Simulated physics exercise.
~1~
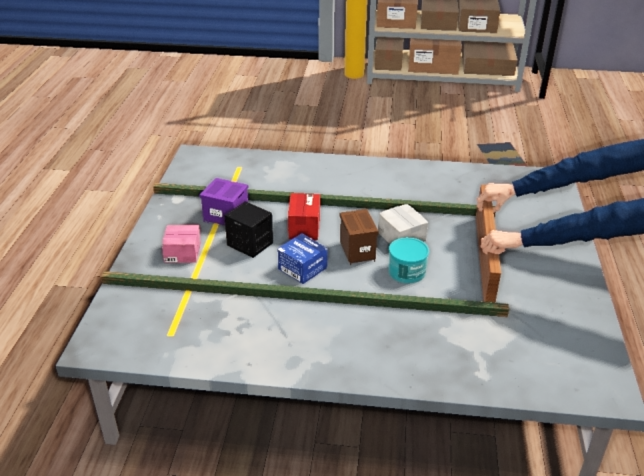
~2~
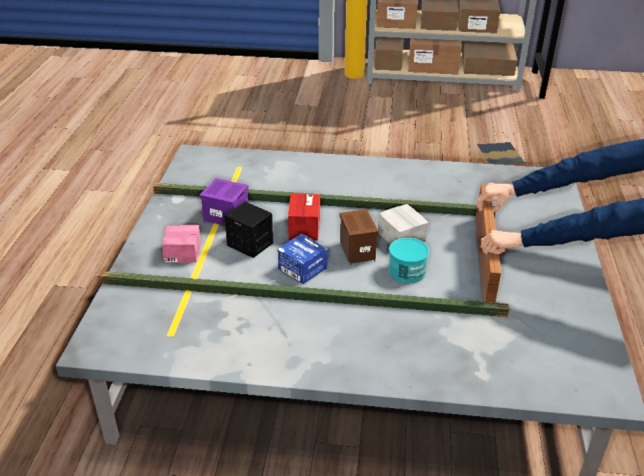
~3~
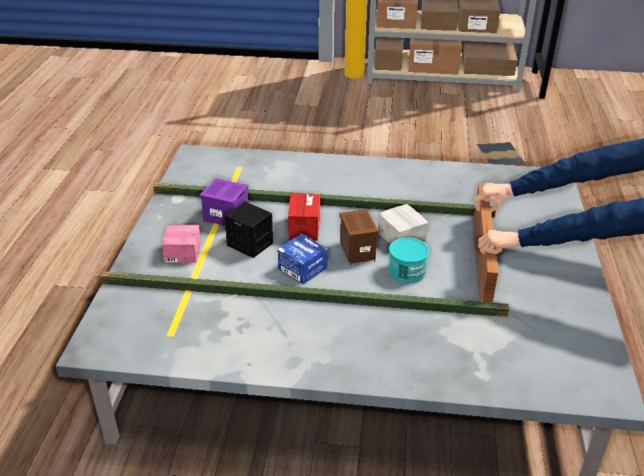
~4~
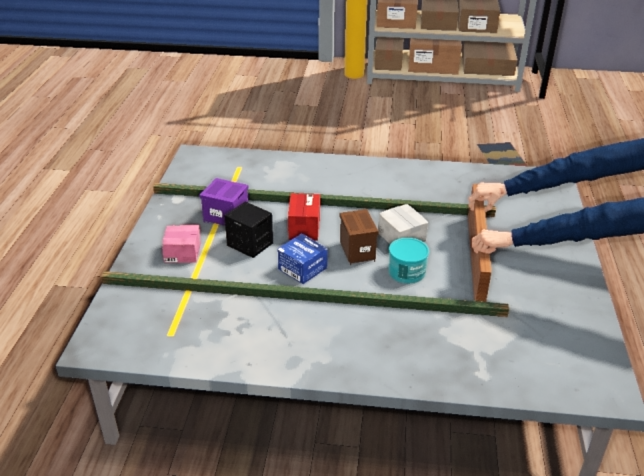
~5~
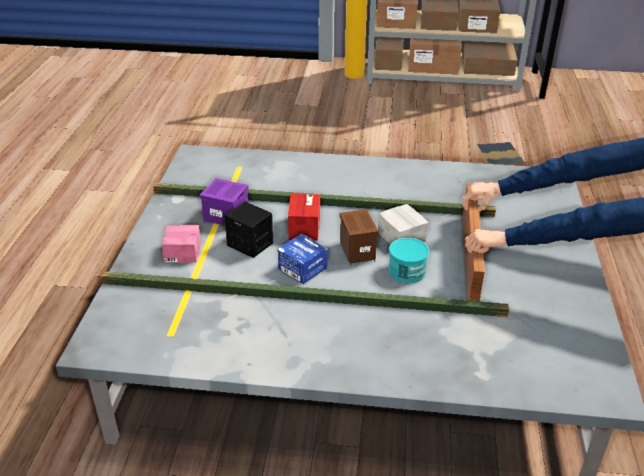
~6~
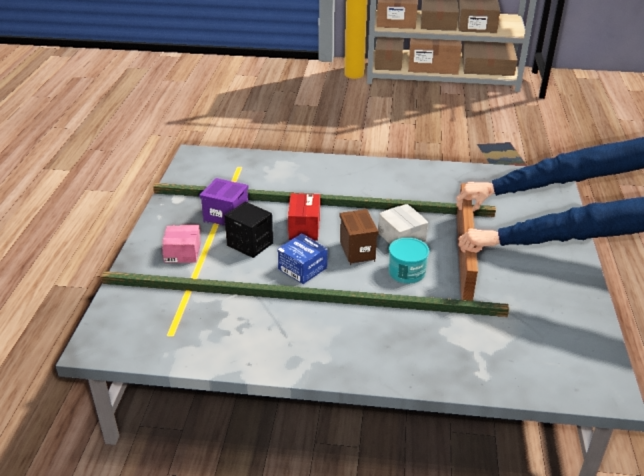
A pair of hands slowly slid an upright wooden plank a short way left between two green rails on a table, while the colorful boxes and turquoise tub in front of it stayed still.
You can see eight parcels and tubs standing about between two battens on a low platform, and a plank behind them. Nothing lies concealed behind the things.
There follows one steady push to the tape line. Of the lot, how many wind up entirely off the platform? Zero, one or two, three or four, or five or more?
Entirely off: One or two.
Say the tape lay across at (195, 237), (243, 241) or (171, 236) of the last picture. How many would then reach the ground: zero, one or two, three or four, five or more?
One or two; none; five or over.
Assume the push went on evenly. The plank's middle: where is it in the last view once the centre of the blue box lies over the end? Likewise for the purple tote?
First it's close to (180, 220), next close to (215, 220).
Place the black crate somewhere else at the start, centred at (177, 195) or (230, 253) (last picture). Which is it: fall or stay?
In order, it drops down; drops down.
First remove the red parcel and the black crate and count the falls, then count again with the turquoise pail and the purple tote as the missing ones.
0 in the first case and 0 in the second.
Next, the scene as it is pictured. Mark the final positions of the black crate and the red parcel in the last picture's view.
The first one ends at (148, 227), the second at (175, 197).
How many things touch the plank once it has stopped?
Number in contact with it: 2.
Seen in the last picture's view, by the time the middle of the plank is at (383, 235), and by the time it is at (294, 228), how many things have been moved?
That makes 3 at the first spot and 7 at the second.
Soon after, none off yet; pink box at rest near (182, 244); purple tote at rest near (225, 203); black crate at rest near (249, 230).
In the end, the number that fall off is one or two; gone, purple tote.
